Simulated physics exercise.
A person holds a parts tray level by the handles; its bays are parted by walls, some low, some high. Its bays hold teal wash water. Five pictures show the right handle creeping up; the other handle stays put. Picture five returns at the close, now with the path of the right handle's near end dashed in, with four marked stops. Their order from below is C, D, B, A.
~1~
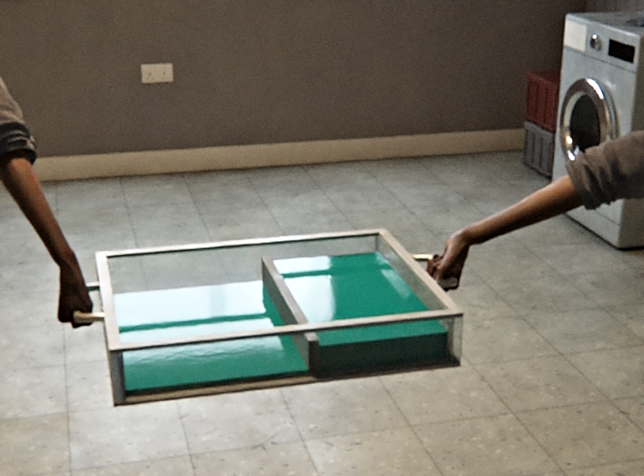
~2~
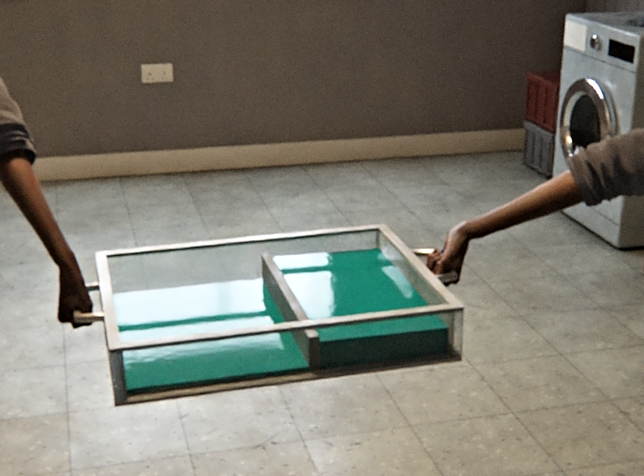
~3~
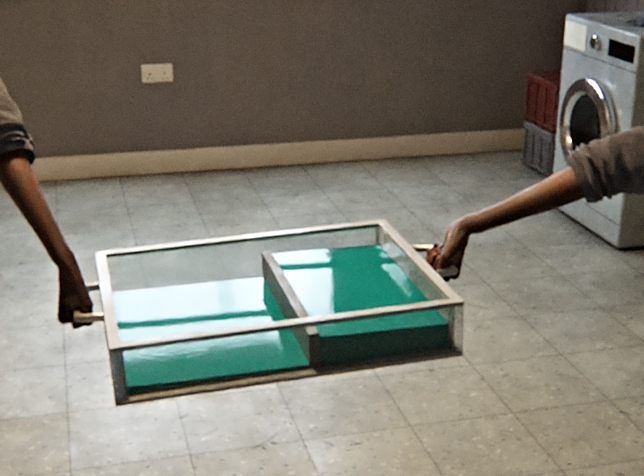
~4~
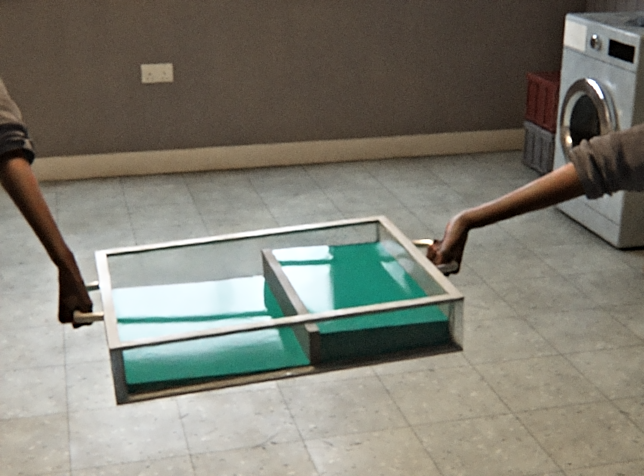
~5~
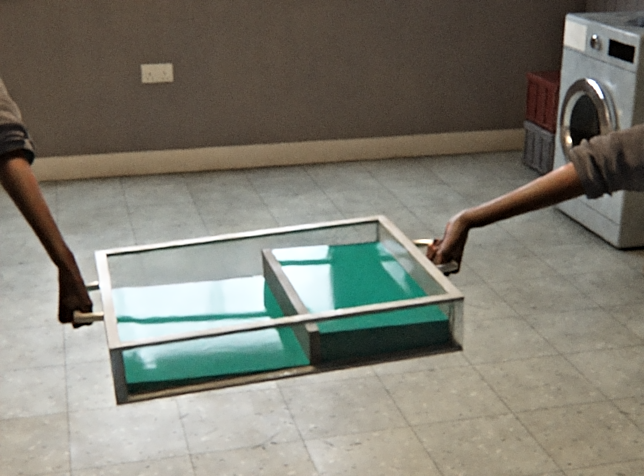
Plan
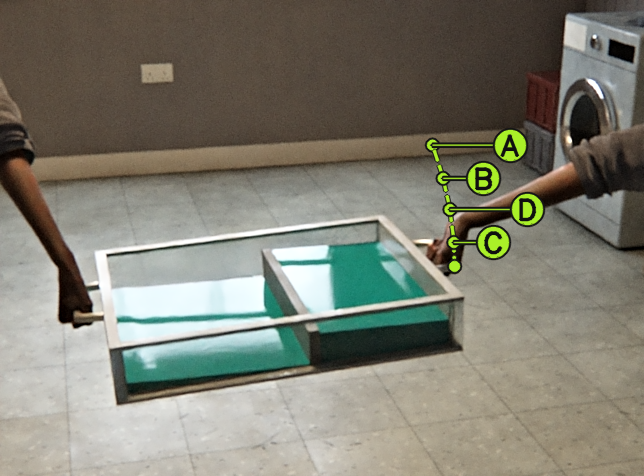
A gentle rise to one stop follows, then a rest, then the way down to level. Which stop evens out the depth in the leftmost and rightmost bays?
The answer is mark B.
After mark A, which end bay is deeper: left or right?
The left one.
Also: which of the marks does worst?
That is mark C.
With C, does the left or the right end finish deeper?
The right one.
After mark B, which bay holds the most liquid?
That is the left bay.
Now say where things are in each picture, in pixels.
In the first frame, the tray is level; deepest in the right bay, at (350, 294), shallowest in the left; right handle at (442, 270).
In the second frame, tipped about 1° down to the left; no wall is crossed; right handle at (442, 264).
In the third frame, tipped about 2° down to the left; no wall is crossed; right handle at (442, 259).
In the fourth frame, tipped about 3° down to the left; no wall is crossed; right handle at (442, 255).
In the fifth frame, tipped about 3° down to the left; deepest in the right bay, at (351, 282), shallowest in the left; right handle at (442, 254).
In lime, A at (432, 145); B at (443, 178); C at (453, 242); D at (449, 209).
If A is chosen, the left end bay stands much deeper than the other; nothing spills.
If B is chosen, the two end bays stand about equally deep; nothing spills.
If C is chosen, the right end bay stands much deeper than the other; nothing spills.
If D is chosen, the right end bay stands much deeper than the other; nothing spills.
